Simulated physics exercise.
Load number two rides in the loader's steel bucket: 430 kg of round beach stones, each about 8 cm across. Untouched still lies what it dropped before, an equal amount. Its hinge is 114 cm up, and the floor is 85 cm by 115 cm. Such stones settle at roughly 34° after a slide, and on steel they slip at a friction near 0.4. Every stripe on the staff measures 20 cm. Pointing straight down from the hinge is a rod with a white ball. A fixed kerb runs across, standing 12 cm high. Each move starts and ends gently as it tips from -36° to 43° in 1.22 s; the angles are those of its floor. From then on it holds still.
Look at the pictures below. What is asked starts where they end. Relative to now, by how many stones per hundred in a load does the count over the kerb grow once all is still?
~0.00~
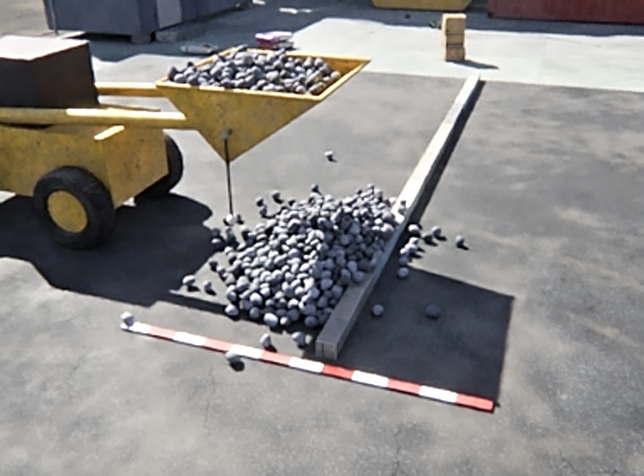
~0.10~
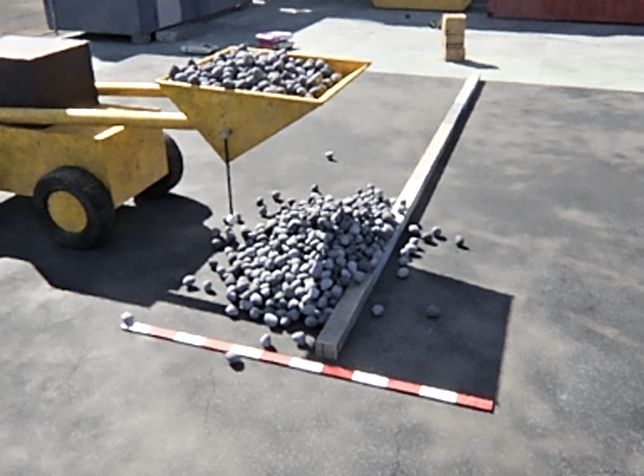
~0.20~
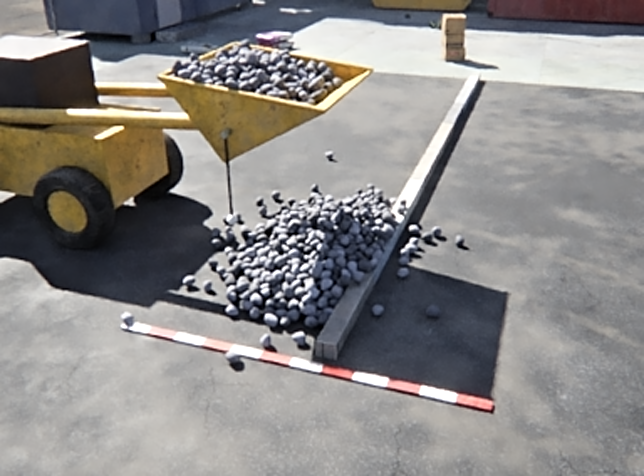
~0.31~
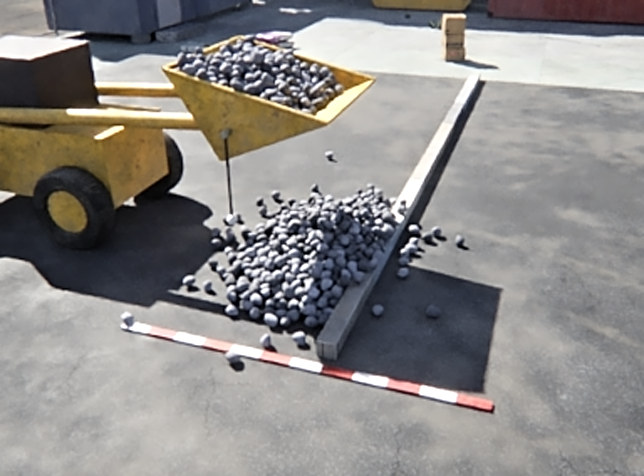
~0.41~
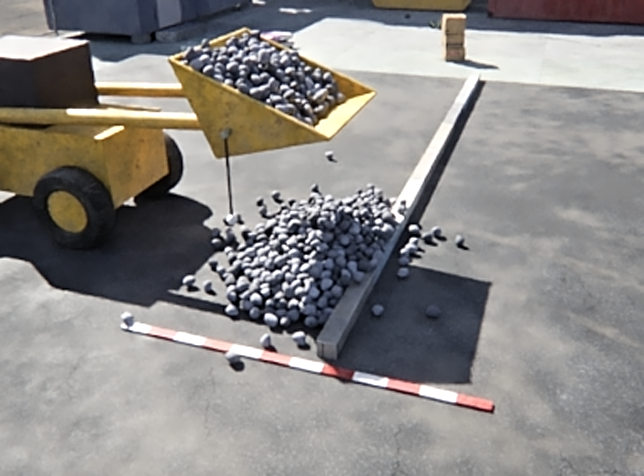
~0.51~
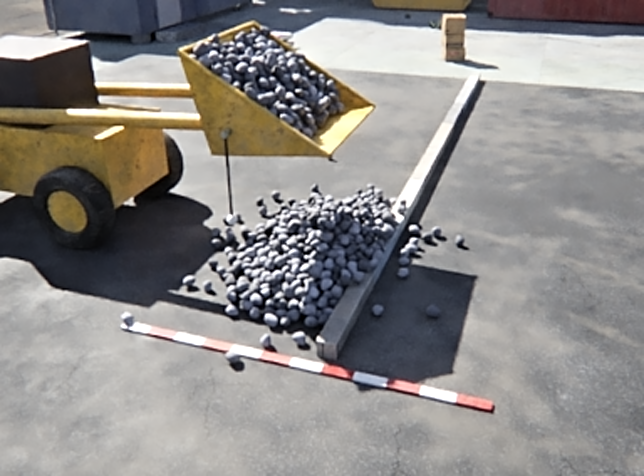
It grows by roughly 52 per hundred.
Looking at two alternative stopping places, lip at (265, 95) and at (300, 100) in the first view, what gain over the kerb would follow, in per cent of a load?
First place: Roughly 10 %; second place: Roughly 30 %.
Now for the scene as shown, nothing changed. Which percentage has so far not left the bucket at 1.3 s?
Estimate: 30 % remaining inside, roughly.
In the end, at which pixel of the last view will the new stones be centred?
I'd say close to (385, 247).
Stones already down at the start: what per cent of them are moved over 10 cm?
10 per cent.
After 0.9 s the floor is at 31°; in per cent of one load, 96 in the bucket, 102 on this side of the kerb, 2 over the kerb; the foremost stones are at (424, 254).
After 1.3 s the floor is at 43°; in per cent of one load, 31 in the bucket, 161 on this side of the kerb, 9 over the kerb; the foremost stones are at (429, 259).
After 1.7 s the floor is at 43°; in per cent of one load, 0 in the bucket, 163 on this side of the kerb, 37 over the kerb; the foremost stones are at (497, 282).
After 4.3 s the floor is at 43°; in per cent of one load, 0 in the bucket, 146 on this side of the kerb, 54 over the kerb; the foremost stones are at (639, 319). Net gain over the kerb, 52.
